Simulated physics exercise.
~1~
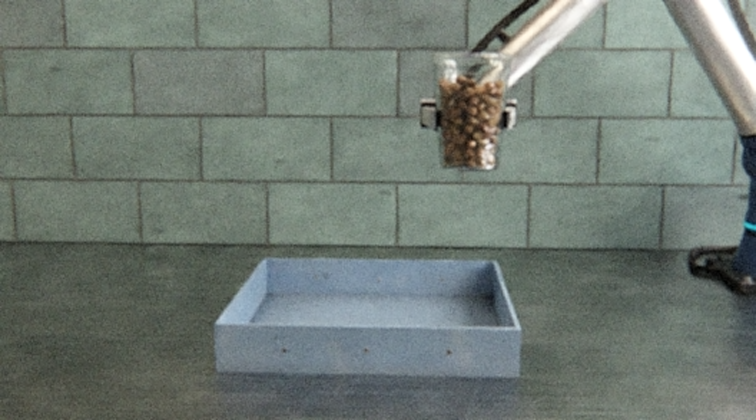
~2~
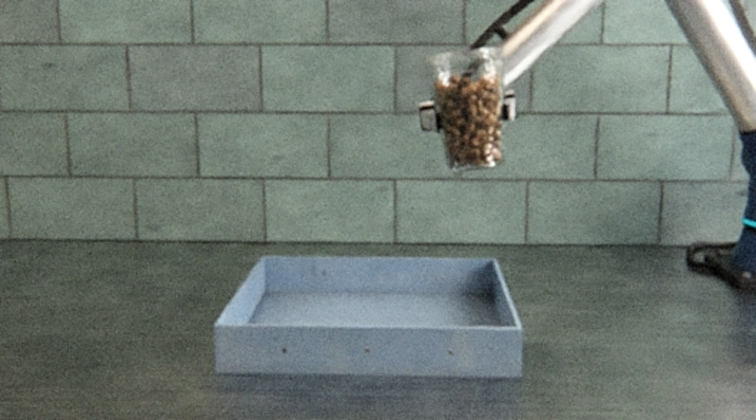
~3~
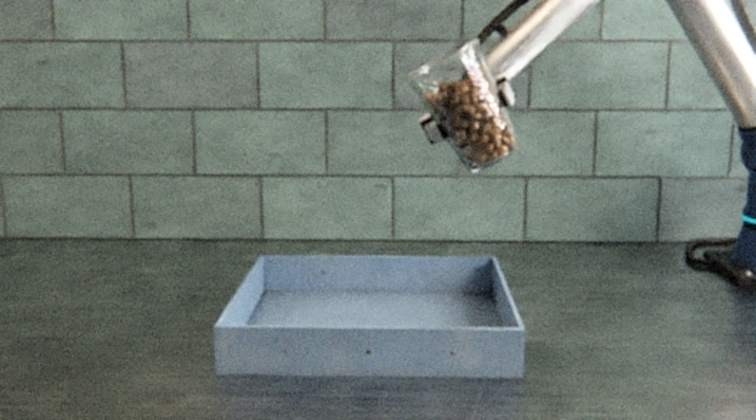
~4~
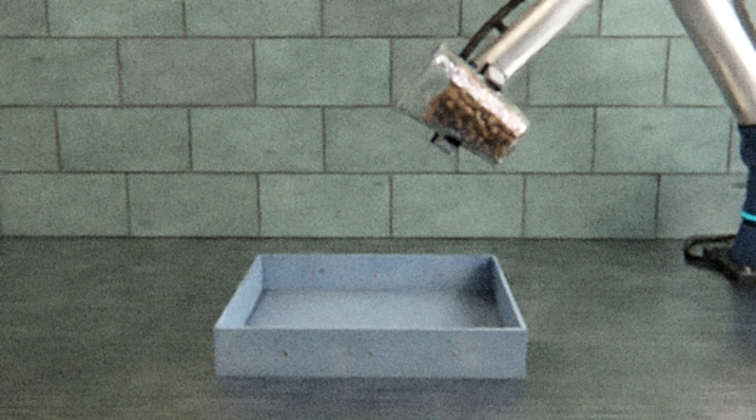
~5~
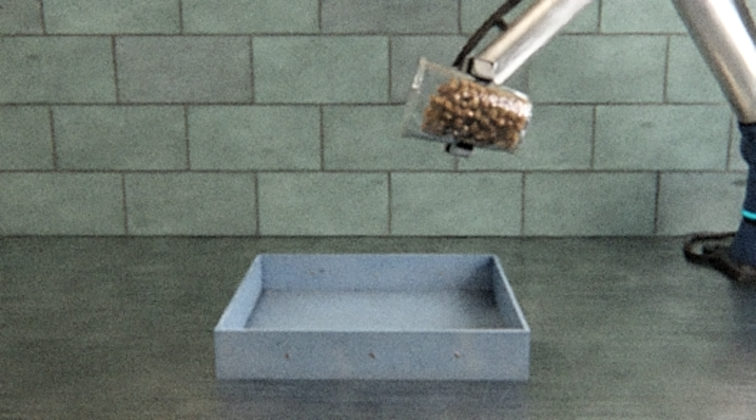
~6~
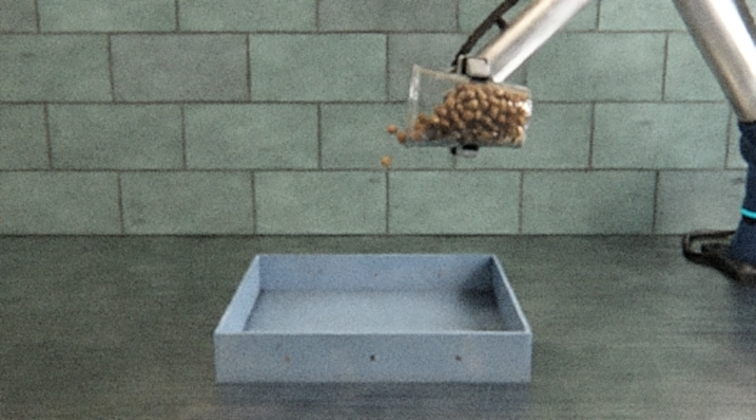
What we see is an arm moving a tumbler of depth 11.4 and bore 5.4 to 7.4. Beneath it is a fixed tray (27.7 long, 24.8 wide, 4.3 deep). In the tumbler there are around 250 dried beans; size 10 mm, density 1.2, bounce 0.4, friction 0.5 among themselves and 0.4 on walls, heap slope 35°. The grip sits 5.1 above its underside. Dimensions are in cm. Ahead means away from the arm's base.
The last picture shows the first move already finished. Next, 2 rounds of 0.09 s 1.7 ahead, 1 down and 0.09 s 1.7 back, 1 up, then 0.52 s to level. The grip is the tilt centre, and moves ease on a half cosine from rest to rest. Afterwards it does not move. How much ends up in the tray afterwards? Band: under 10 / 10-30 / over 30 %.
10-30 %.
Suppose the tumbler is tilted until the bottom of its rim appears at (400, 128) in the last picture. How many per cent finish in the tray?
5 %.
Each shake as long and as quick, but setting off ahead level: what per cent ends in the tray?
Close to 35 in a hundred.
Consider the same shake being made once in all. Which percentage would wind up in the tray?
Near 10 per cent.
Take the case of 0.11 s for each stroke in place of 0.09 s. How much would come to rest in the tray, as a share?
About 15 per cent in that case.
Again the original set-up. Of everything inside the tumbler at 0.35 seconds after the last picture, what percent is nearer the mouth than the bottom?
55 per cent.
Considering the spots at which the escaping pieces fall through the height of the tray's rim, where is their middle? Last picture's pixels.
Around (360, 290).
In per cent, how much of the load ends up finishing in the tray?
I'd guess near 20 per cent.
Then, 0.35 s later, tilted 84° forward, highest piece 24 above the table; 222 in the tumbler, 13 in the tray, 19 in flight or on a rim.
Then, 0.70 s later, tilted 22° forward, highest piece 28 above the table; 202 in the tumbler, 49 in the tray, 3 in flight or on a rim.
Then, 1.08 s later, level, highest piece 27 above the table; 202 in the tumbler, 52 in the tray.
Then, 2.13 s later, level, highest piece 27 above the table; 202 in the tumbler, 52 in the tray.
At rest, 202 in the tumbler, 52 in the tray. That is 20 % in the tray.
